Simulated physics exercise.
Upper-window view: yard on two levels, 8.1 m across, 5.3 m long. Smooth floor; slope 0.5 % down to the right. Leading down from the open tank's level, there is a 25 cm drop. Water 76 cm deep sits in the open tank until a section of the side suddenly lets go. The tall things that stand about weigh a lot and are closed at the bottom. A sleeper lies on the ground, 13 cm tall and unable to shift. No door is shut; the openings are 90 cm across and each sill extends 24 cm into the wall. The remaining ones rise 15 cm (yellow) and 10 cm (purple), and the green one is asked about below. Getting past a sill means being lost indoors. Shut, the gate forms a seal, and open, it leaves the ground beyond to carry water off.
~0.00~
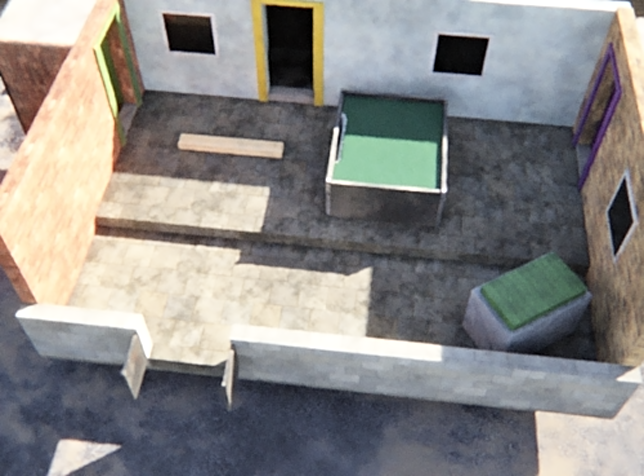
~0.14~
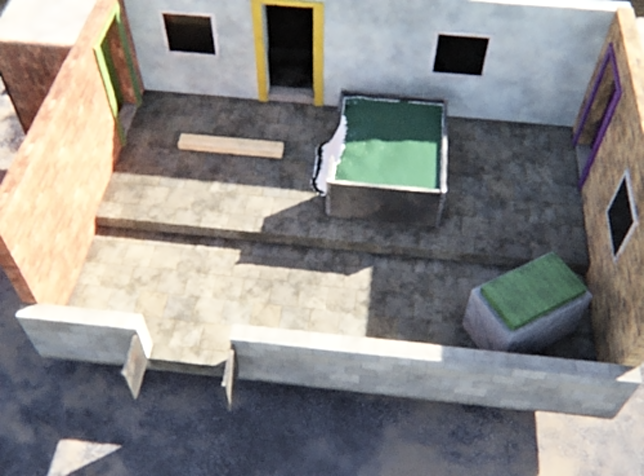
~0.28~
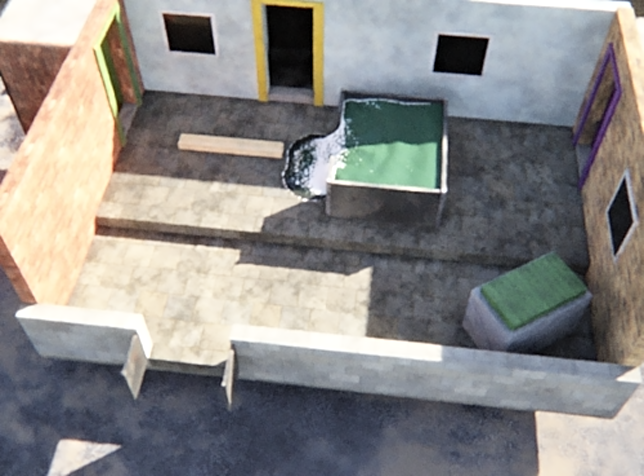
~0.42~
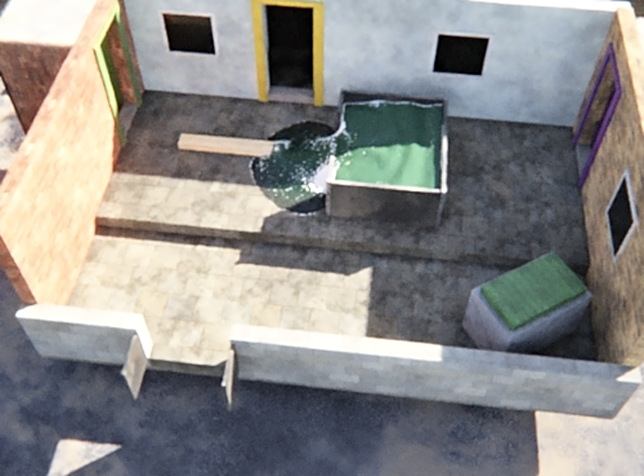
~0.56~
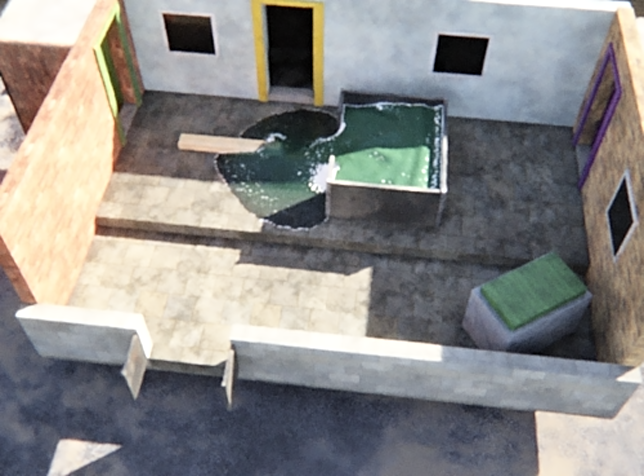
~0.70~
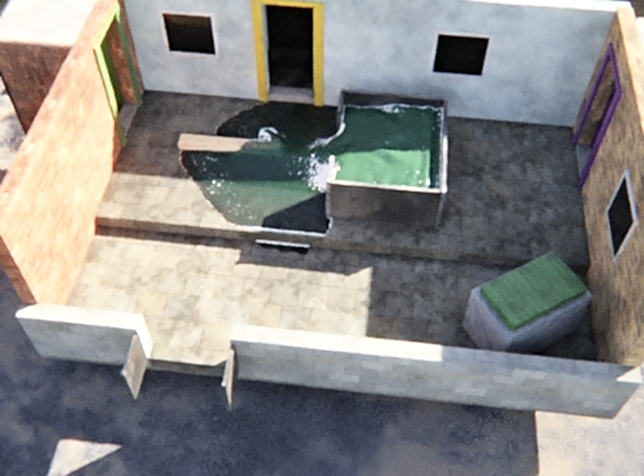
A large open tank of green water stands on the upper level of a walled, paved yard, seen from a high window by a still camera. A pale wooden sleeper lies to its left, a yellow-framed doorway is behind, and a green-topped block sits at lower right. Water bursts from the tank's left side, foaming, and spreads leftward around the sleeper and forward to the step.
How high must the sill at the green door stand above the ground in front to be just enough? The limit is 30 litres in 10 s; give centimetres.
21 cm.
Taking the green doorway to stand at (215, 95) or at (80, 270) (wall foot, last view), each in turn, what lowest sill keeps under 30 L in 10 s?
In turn: Roughly 14.0 cm, roughly 14.0 cm.
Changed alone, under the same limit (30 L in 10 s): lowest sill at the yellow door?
For the yellow door, about 8.5 cm.
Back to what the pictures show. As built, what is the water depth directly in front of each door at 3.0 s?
In cm - yellow: 8, green: 26, purple: 0.
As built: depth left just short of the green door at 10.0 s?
6.5 cm.
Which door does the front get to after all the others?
The purple one comes last.
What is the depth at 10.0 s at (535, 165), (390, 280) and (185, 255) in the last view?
Roughly 1, 5 and 8 centimetres.
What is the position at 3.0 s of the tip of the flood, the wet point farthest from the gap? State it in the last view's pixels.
Roughly at (56, 333) in the last view.
After 1.4 s water covers 35 % of the floor, deepest (35 cm) near (321, 170); 5 cm at the green door, 0 litres in over its 10 cm sill.
After 3.0 s water covers 45 % of the floor, deepest (38 cm) near (56, 333); 26 cm at the green door, 73 litres in over its 10 cm sill.
After 10.0 s water covers 80 % of the floor, deepest (16 cm) near (539, 386); 7 cm at the green door, 151 litres in over its 10 cm sill.
At the green door as built, the water arrived by 1.4 s and peaked near 28 cm at 2.6 s.
Run again over the same 10 s with other heights there, 49 litres in over 18 cm, 18 litres over 24 cm. The limit of 30 litres is kept from about 21 cm up.
